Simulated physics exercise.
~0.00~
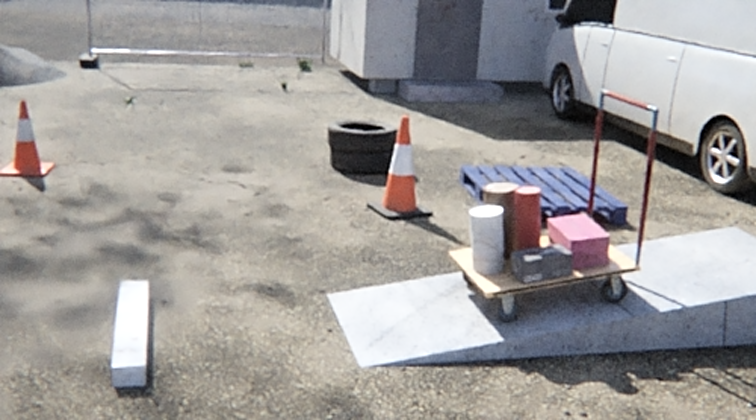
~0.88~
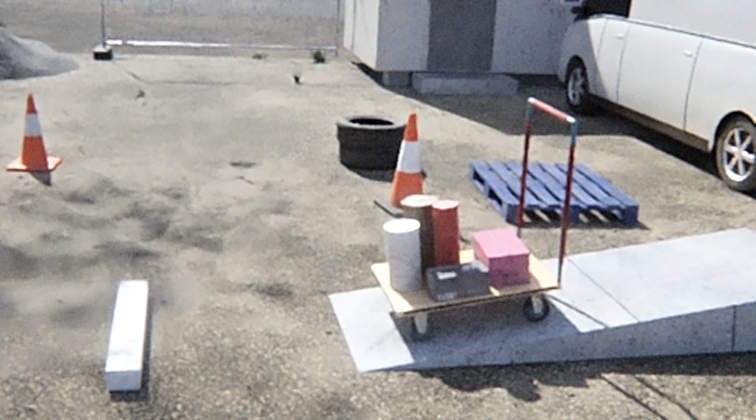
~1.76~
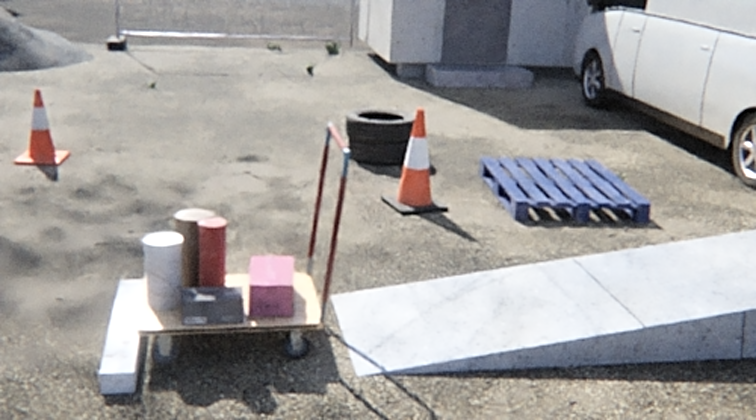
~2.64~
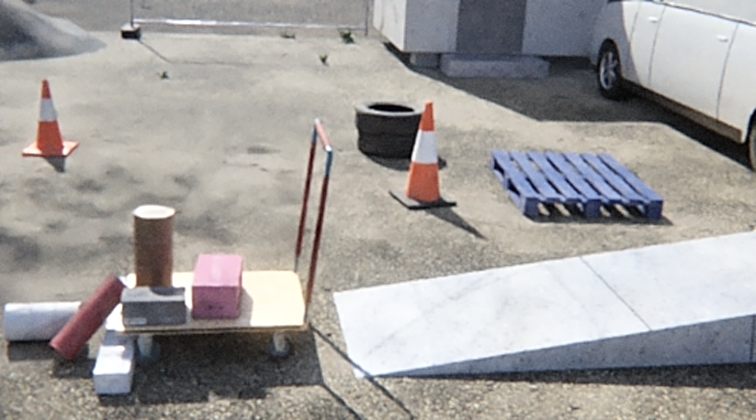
A loaded trolley rolls left down a ramp to a kerb, and two canisters fall off.
